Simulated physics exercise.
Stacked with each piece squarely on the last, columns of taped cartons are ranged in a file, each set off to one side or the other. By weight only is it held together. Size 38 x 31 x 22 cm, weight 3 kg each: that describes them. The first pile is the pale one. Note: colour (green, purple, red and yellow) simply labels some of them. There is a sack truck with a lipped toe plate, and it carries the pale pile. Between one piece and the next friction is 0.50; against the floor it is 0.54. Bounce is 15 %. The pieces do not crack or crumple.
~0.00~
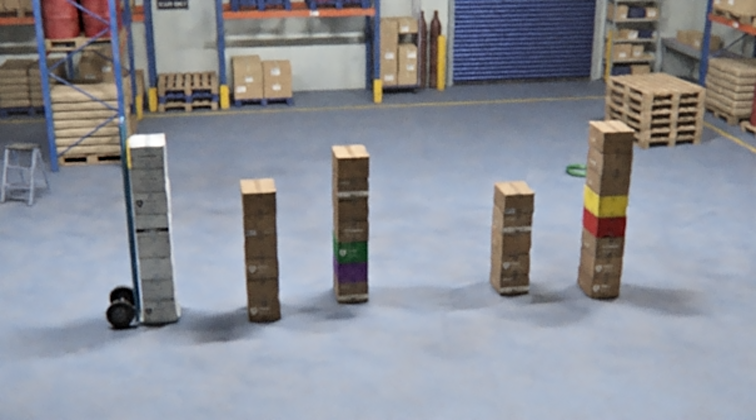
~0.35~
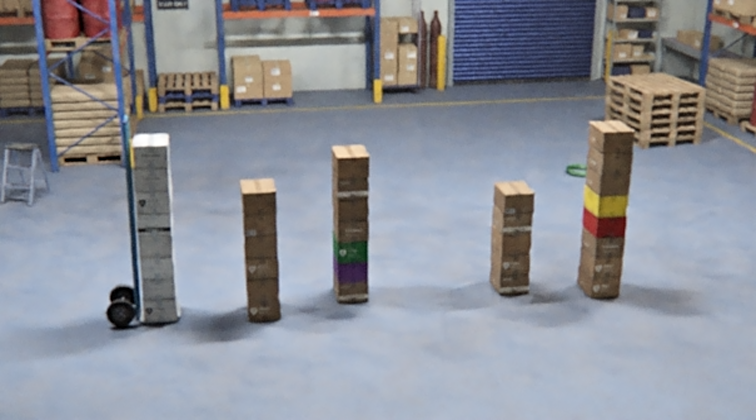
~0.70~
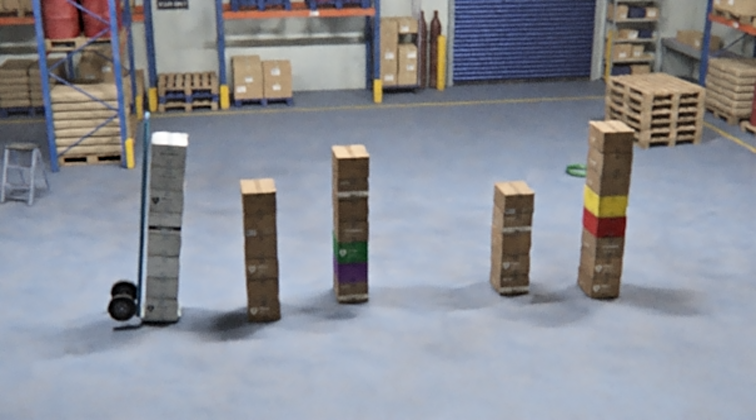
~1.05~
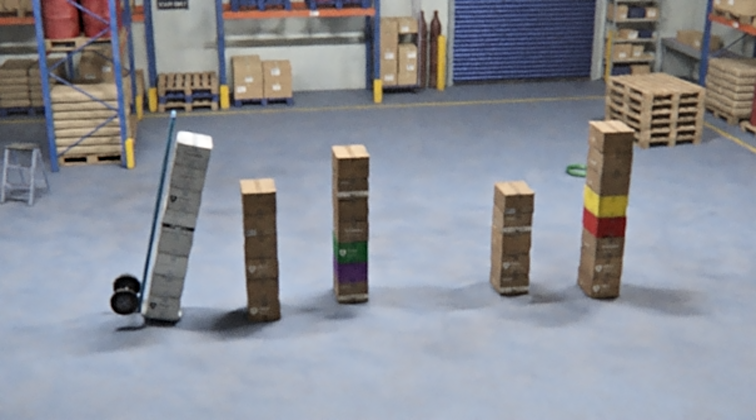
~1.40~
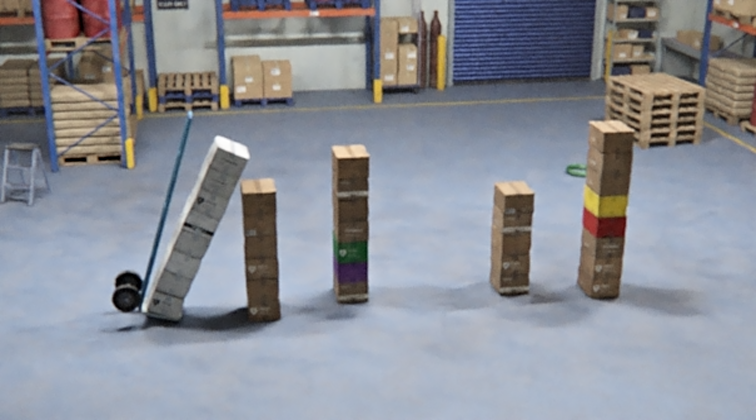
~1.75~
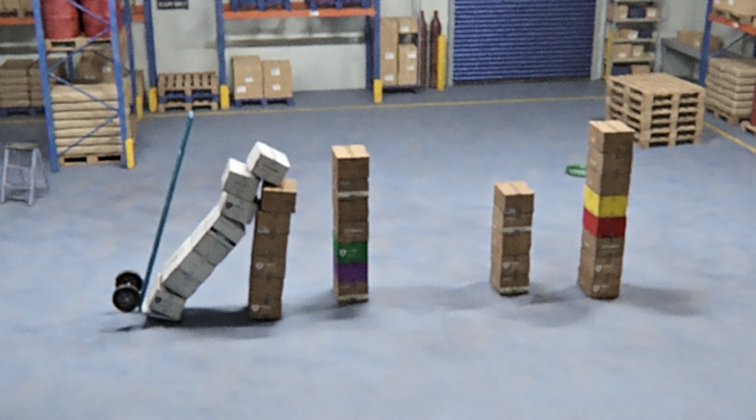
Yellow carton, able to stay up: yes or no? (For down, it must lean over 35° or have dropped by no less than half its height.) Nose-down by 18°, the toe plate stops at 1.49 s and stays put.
Yes.
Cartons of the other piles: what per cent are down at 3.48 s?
At that instant, 50 percent.
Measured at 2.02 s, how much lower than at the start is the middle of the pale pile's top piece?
Roughly 20 cm.
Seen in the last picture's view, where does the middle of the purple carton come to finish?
Its centre ends up near pixel (398, 275) in the last picture.
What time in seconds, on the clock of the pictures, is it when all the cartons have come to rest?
Roughly 5.0 s.
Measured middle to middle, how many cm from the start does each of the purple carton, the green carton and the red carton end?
Net displacement, roughly: Purple ~ 50 cm, green ~ 90 cm, red ~ 0 cm.
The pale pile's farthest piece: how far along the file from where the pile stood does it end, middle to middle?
About 210 cm along.
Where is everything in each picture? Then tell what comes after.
In the first picture (each place is the centre of the face we see best), truck frame (124, 167) 0° forward; yellow carton (613, 207); red carton (612, 228); green carton (353, 253); the others all in place.
Truck frame (127, 166) 1° forward; yellow carton (613, 207), in the second picture.
Truck frame (144, 162) 7° forward, top of the pale pile leaning 7°; yellow carton (613, 207); the others all in place, in the third picture.
Truck frame (166, 160) 13° forward, top of the pale pile leaning 14°; yellow carton (613, 207); the others all in place, in the fourth picture.
Truck frame (180, 160) 18° forward, top of the pale pile leaning 26°; yellow carton (613, 207); the others all in place, in the fifth picture.
Truck frame (180, 160) 18° forward, top of the pale pile leaning 31°; yellow carton (613, 207); red carton (612, 228); purple carton (353, 273); steepest lean 7°, the carton at (280, 202); 6 have shifted, in the sixth picture.
By 2.02 s, 7 of the pale pile down; none of the 26 other cartons down, 6 disturbed; yellow carton unmoved.
By 2.38 s, 7 of the pale pile down; 6 of the 26 other cartons down; yellow carton unmoved; purple carton tilted 6°.
By 2.86 s, 7 of the pale pile down; 13 of the 26 other cartons down; yellow carton unmoved; purple carton tilted 42°.
By 3.48 s, 7 of the pale pile down; 13 of the 26 other cartons down; yellow carton unmoved; green carton on its side.
When it is over (5.0 s), 7 of the pale pile down; 16 of the 26 other cartons down; yellow carton moved 6 cm; purple carton on its side; green carton on its side. In pixels of the last frame, middles, yellow carton near (612, 200), purple carton near (398, 275).
